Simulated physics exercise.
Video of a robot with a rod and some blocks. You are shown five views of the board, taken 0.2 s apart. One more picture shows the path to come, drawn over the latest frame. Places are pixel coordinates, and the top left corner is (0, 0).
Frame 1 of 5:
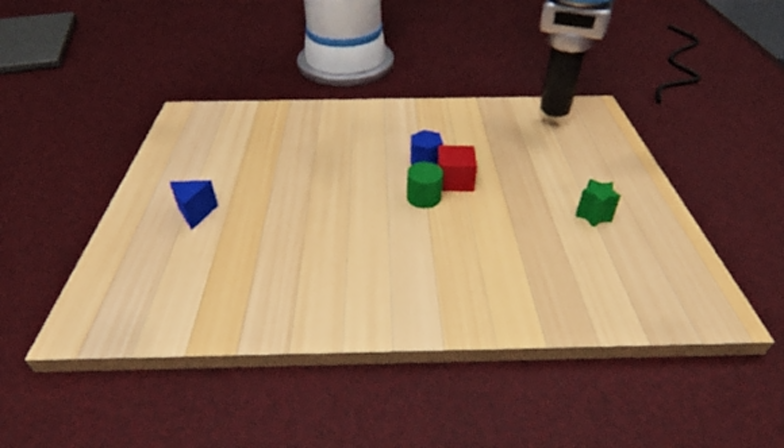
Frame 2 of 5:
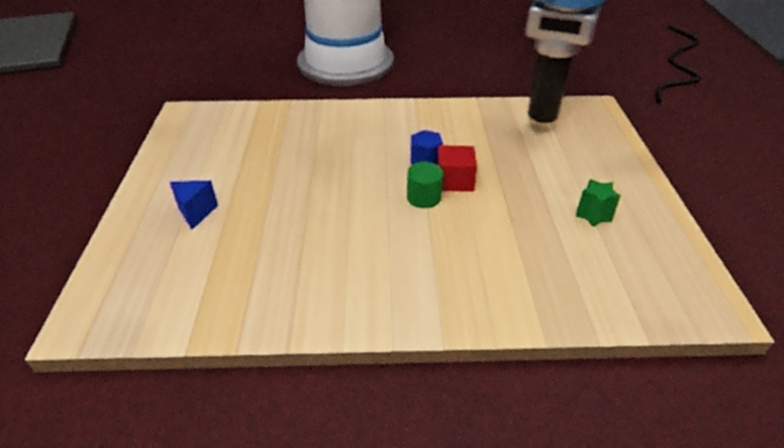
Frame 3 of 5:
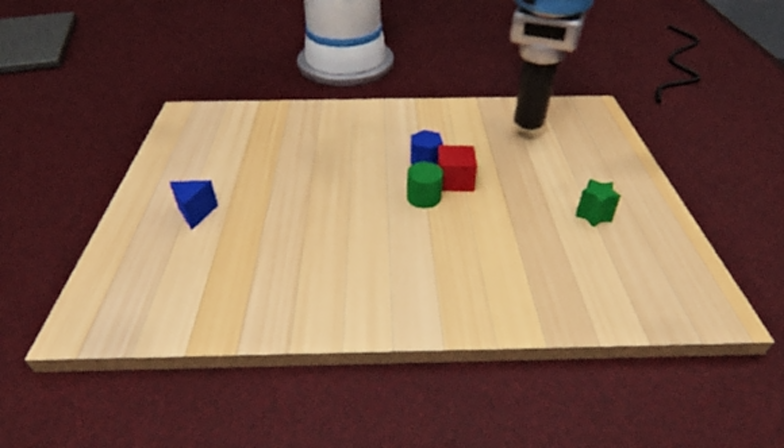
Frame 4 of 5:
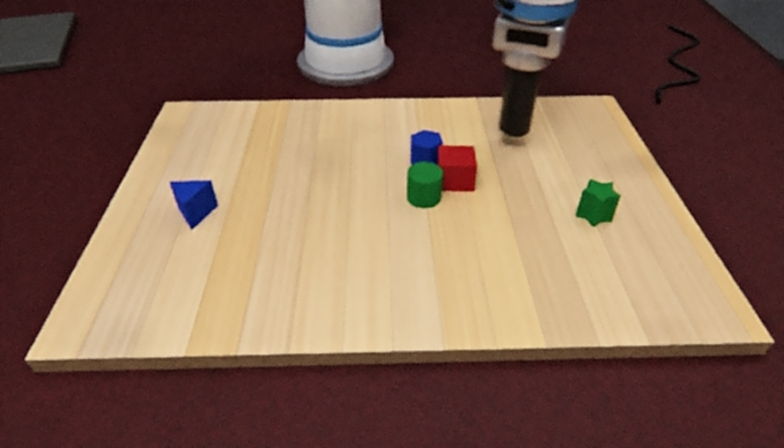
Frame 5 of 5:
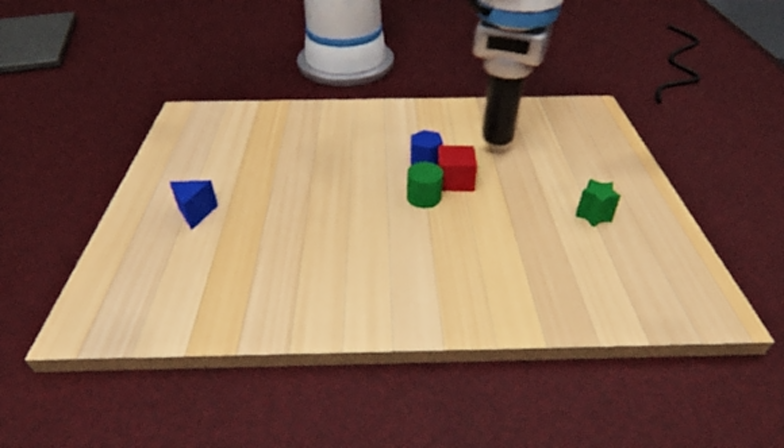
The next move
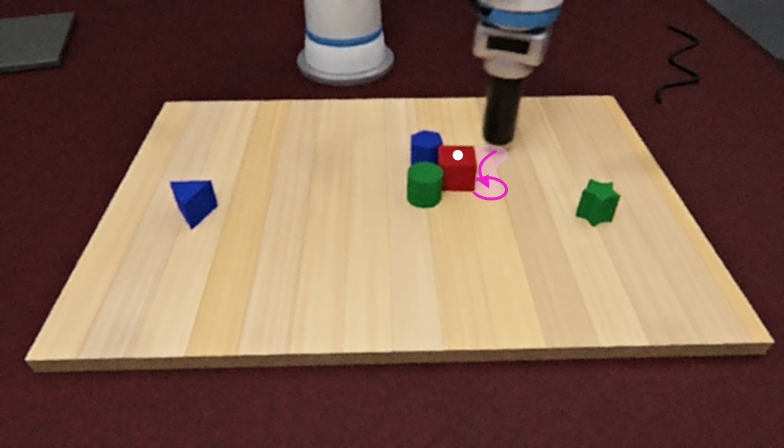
At the start, a robot's dark rod hovers near the upper right of a wooden board holding a blue triangular block, a green star, and a cluster of blue, red and green blocks. The rod then moves steadily left and slightly downward, nearing the red block, while every block stays still.
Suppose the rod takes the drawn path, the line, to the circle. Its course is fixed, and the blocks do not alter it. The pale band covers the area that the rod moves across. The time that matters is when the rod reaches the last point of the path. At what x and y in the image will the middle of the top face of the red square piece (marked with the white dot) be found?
The middle of the upper face of the red square piece will lie at about (451, 167) in the picture.
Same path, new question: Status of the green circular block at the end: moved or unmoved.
Shifted.
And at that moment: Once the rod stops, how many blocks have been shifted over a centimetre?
I think two will be displaced.
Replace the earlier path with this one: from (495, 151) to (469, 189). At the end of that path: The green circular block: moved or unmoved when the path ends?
It is moved from its place.
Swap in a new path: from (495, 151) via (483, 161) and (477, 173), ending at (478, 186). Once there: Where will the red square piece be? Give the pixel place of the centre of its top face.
The middle of its upper face should be somewhere near (444, 170).
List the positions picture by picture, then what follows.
Rod's lower end at (555, 110); green circular block at (425, 172); blue six-sided block at (427, 138); red square piece at (458, 155), in the first picture.
Rod at (542, 116); blocks still, in the second picture.
Rod at (529, 123); blocks still, in the third picture.
Rod at (514, 130); blocks still, in the fourth picture.
Rod at (497, 138); green circular block at (425, 172); blue six-sided block at (427, 138); red square piece at (458, 155), in the fifth picture.
Drawn move, from (495, 151) by way of (483, 161) and (480, 174) to (489, 188); the dot is on the red square piece.
On the path given first. Halfway along, rod at (482, 154); green circular block at (421, 174); red square piece at (454, 159).
At the end, rod at (491, 174); green circular block at (413, 177); blue six-sided block still; red square piece at (451, 167), turned 40° clockwise.
